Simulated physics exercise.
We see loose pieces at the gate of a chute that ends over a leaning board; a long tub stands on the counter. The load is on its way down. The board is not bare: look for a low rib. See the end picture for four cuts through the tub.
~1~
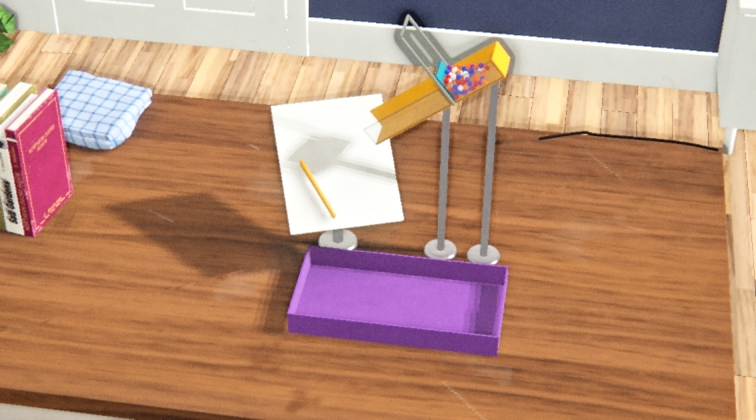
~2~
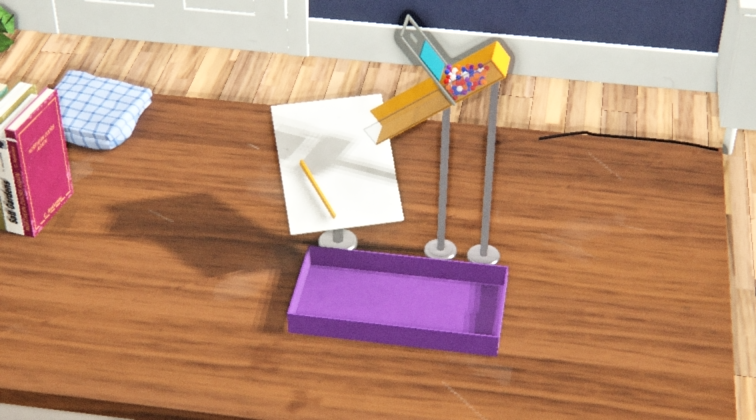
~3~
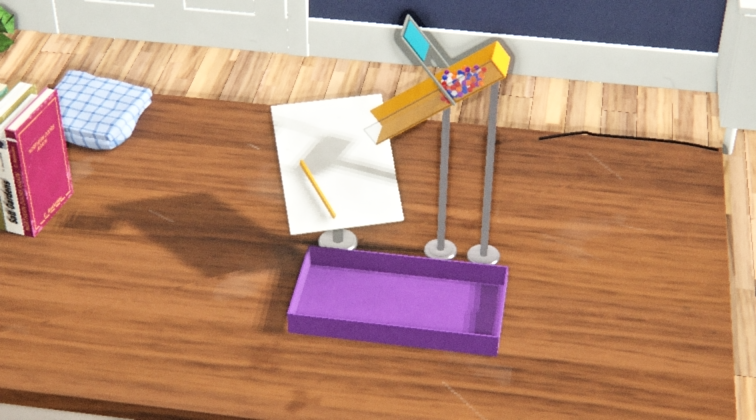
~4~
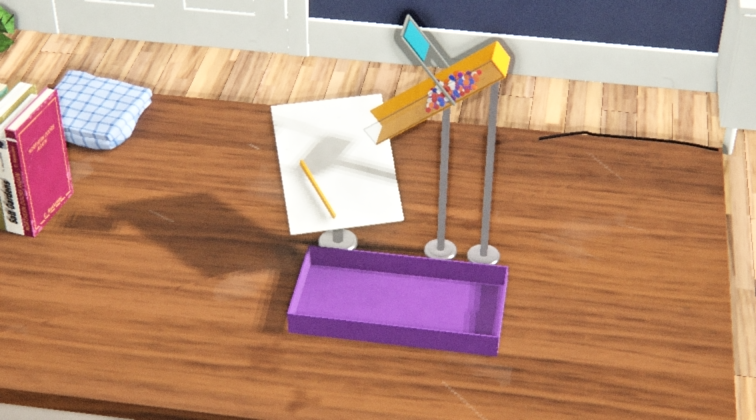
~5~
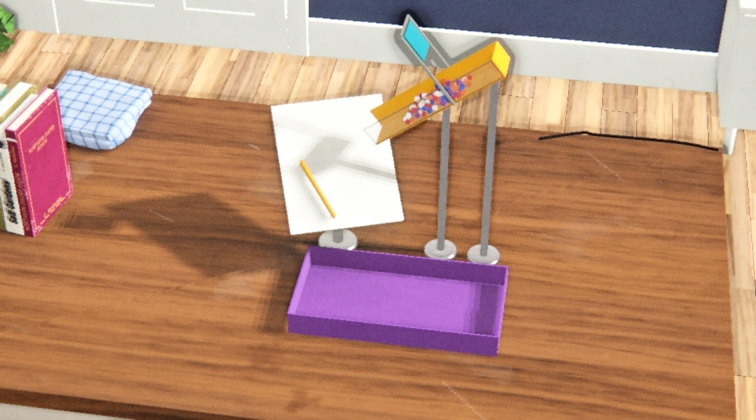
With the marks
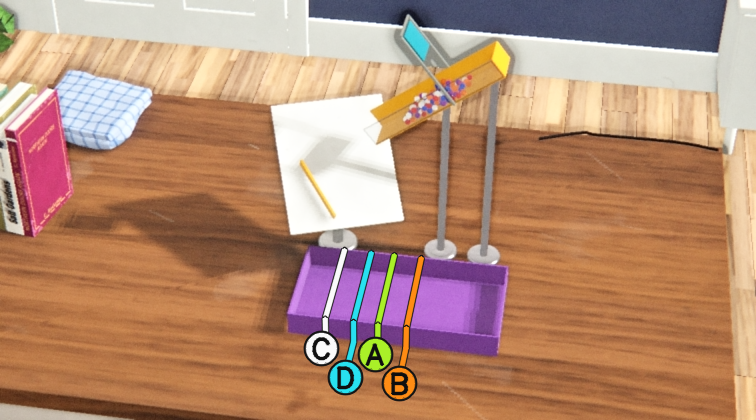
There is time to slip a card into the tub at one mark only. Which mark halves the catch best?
Best: D.
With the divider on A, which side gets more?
Left.
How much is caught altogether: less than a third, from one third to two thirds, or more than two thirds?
It is more than two thirds.
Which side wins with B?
Left.
On the marked copy, line A crosses the front rim at (378, 323); line B crosses the front rim at (406, 327); line C crosses the front rim at (325, 317); line D crosses the front rim at (353, 321).
With A, of what is caught, the whole lot on the left of the divider, none at all on the right.
With B, of what is caught, all but a few on the left of the divider, only a few on the right.
With C, of what is caught, none at all on the left of the divider, the whole lot on the right.
With D, of what is caught, close to half on the left of the divider, close to half on the right.
